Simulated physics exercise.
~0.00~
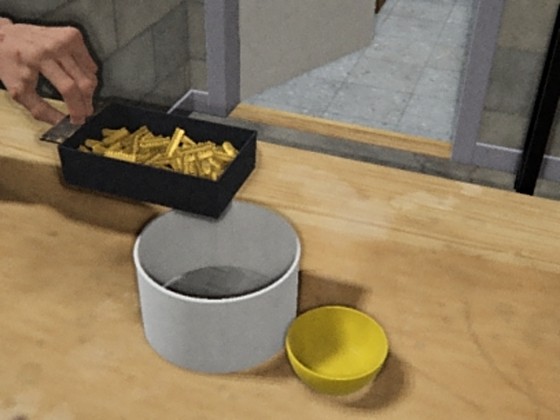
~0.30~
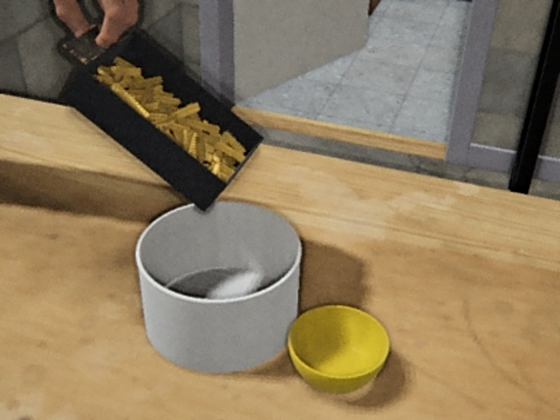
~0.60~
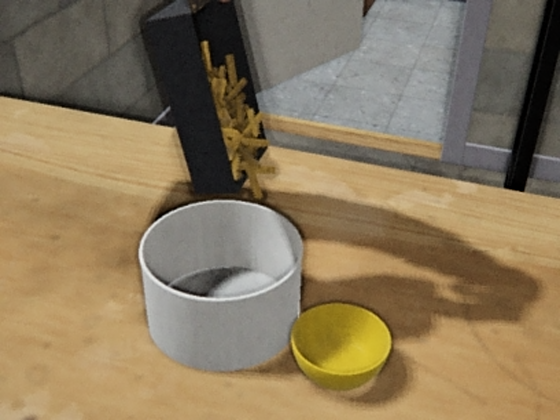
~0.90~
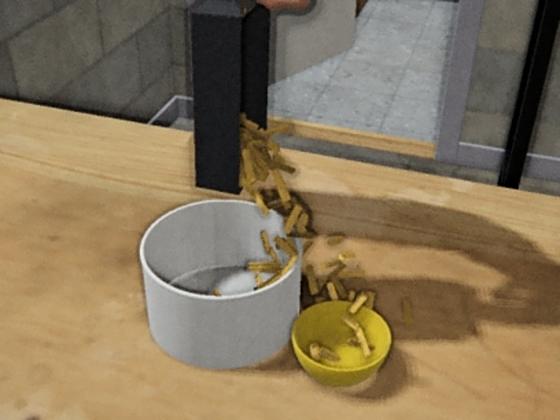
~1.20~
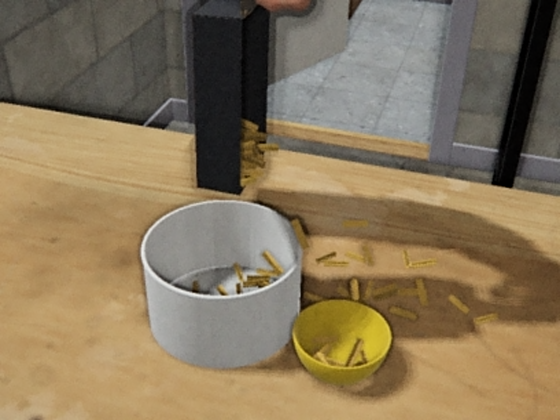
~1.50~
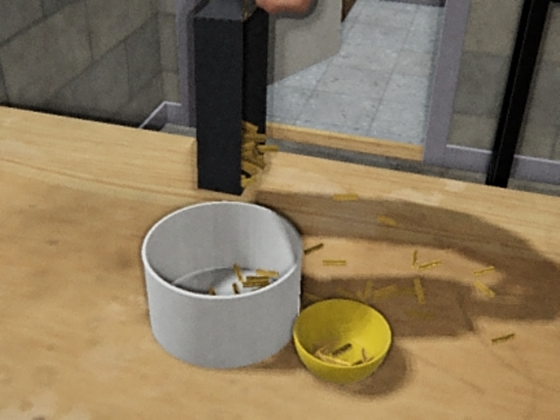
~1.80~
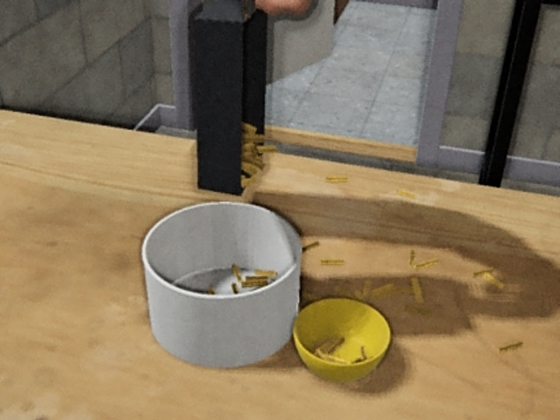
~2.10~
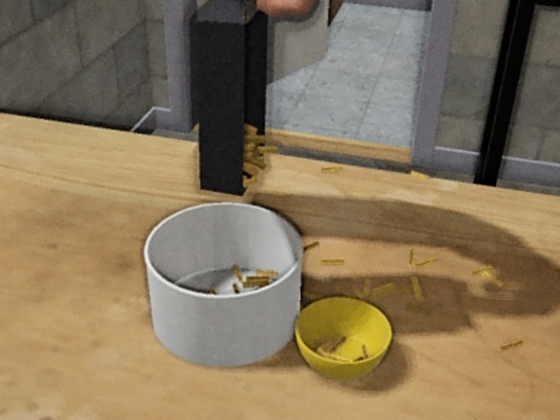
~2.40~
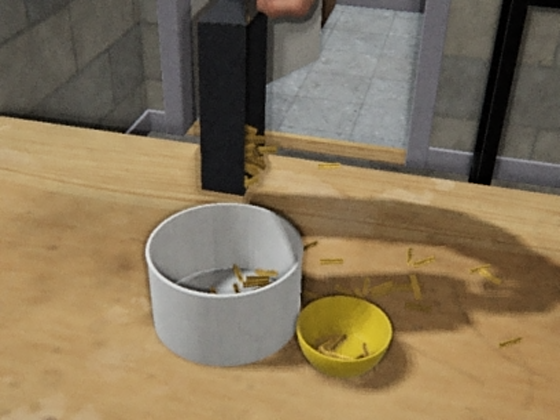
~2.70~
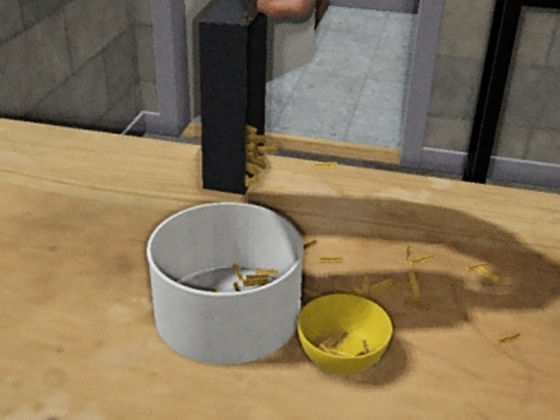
A wooden tabletop is seen from above at an angle, with grey block walls and an open doorway onto a tiled floor behind it. A white pot stands near the middle with a small yellow bowl to its right, and a hand holds a black box of golden dry pasta above them. The hand tips the box steadily until it stands on its side, and pieces tumble out. Some land in the pot, a few in the bowl, and others scatter across the table to the right. The box stays tilted as the pieces settle, with some pasta still inside it.
